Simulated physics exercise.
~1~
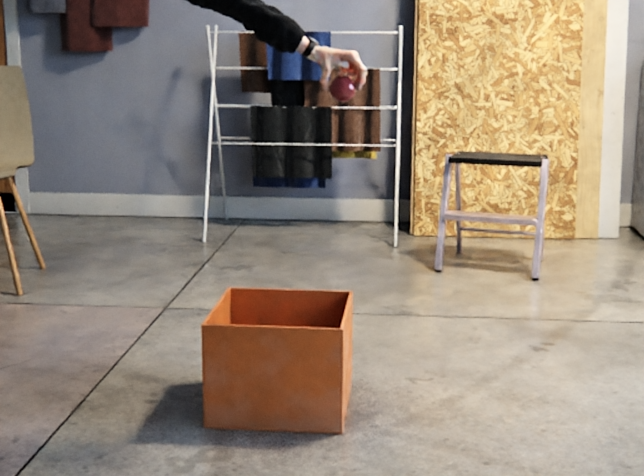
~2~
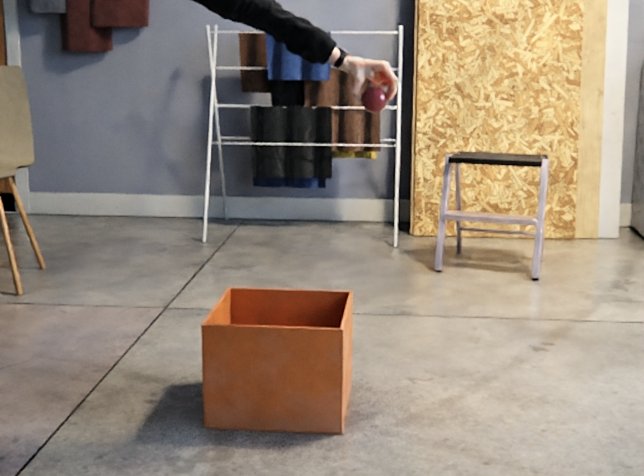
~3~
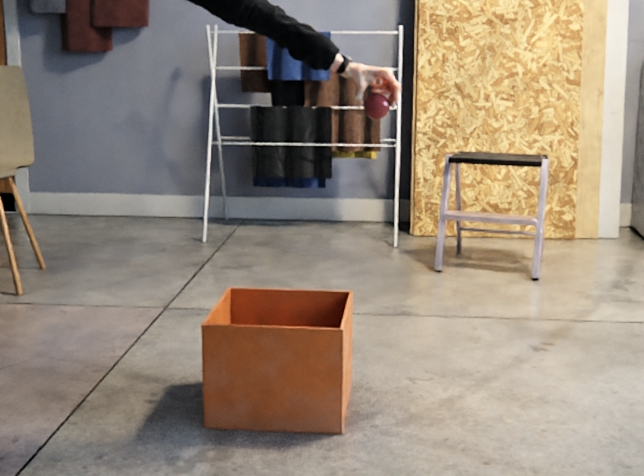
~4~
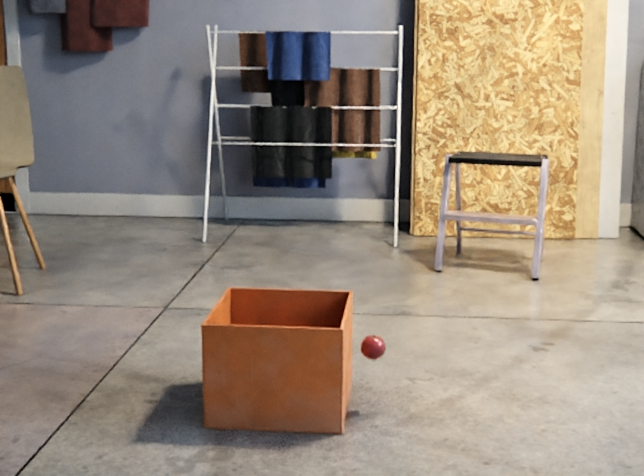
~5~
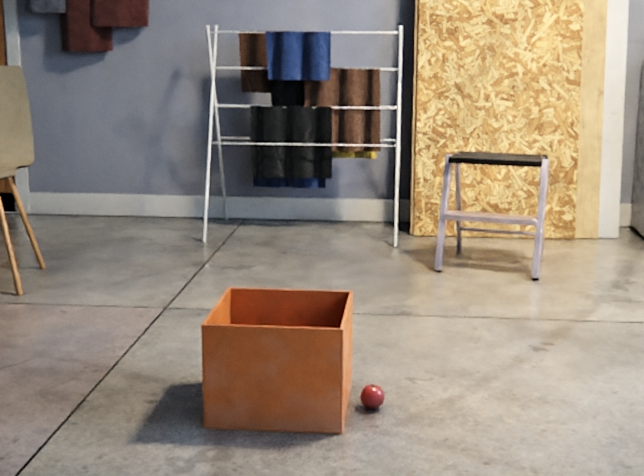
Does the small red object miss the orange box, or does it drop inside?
It misses the box and ends up on the floor just to the right of it.
